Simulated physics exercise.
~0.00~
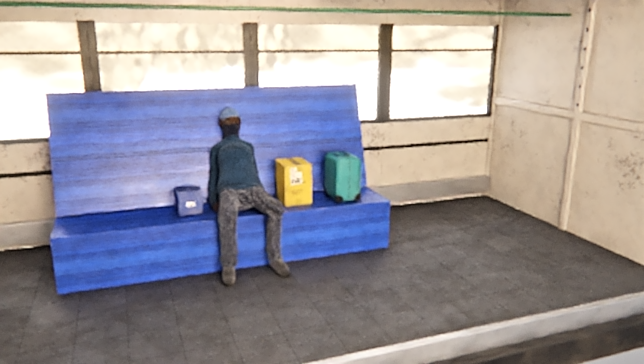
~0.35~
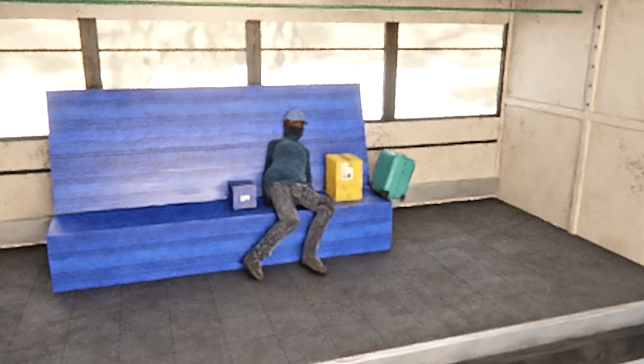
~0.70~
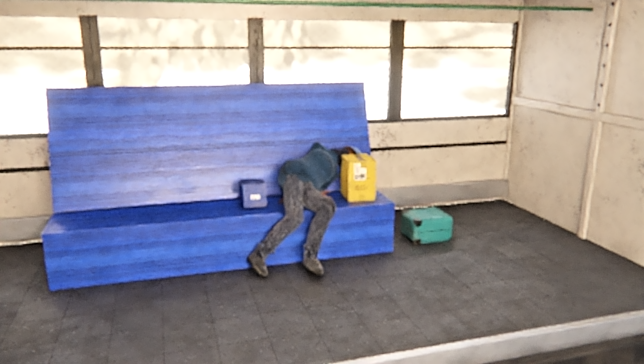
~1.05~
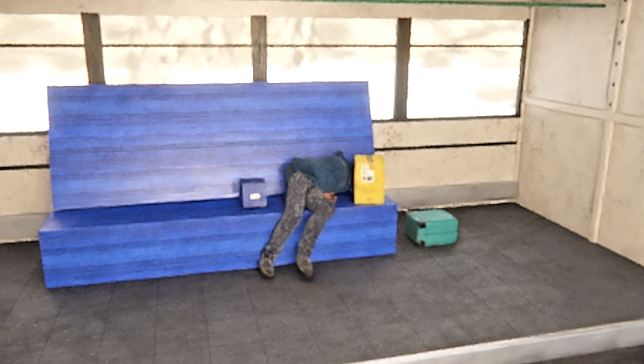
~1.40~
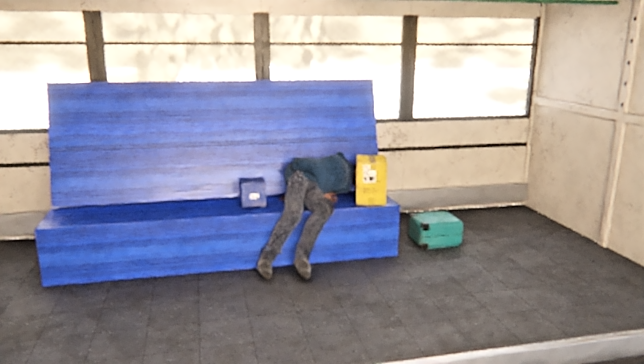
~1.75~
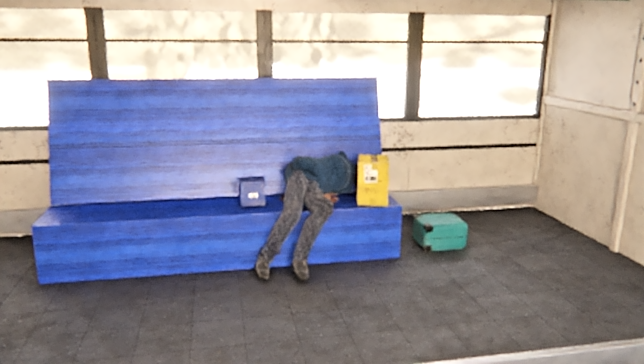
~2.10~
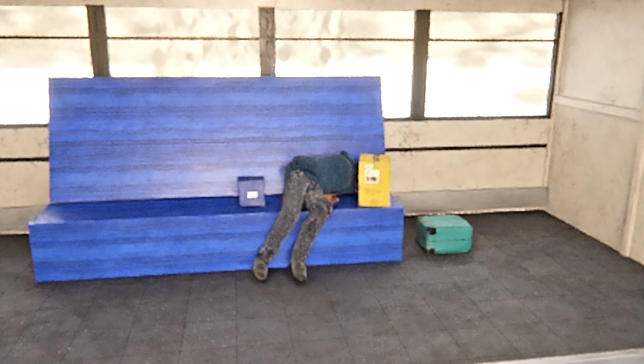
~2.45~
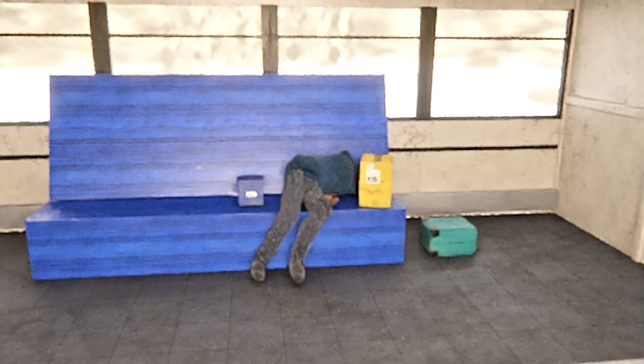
A person in a cap, teal top and grey trousers sits slumped on a long blue bench beneath bright windows, a small blue tub to the left and a yellow pack and teal case to the right. The sleeper and the bags slide right along the seat, and the teal case tips over the bench's end. It drops to the dark floor and lands on its side as the sleeper topples sideways toward the yellow pack. The pack shifts slightly farther right but stays upright. Finally, the sleeper lies folded over, hips still on the seat, with tub and pack still on the bench.
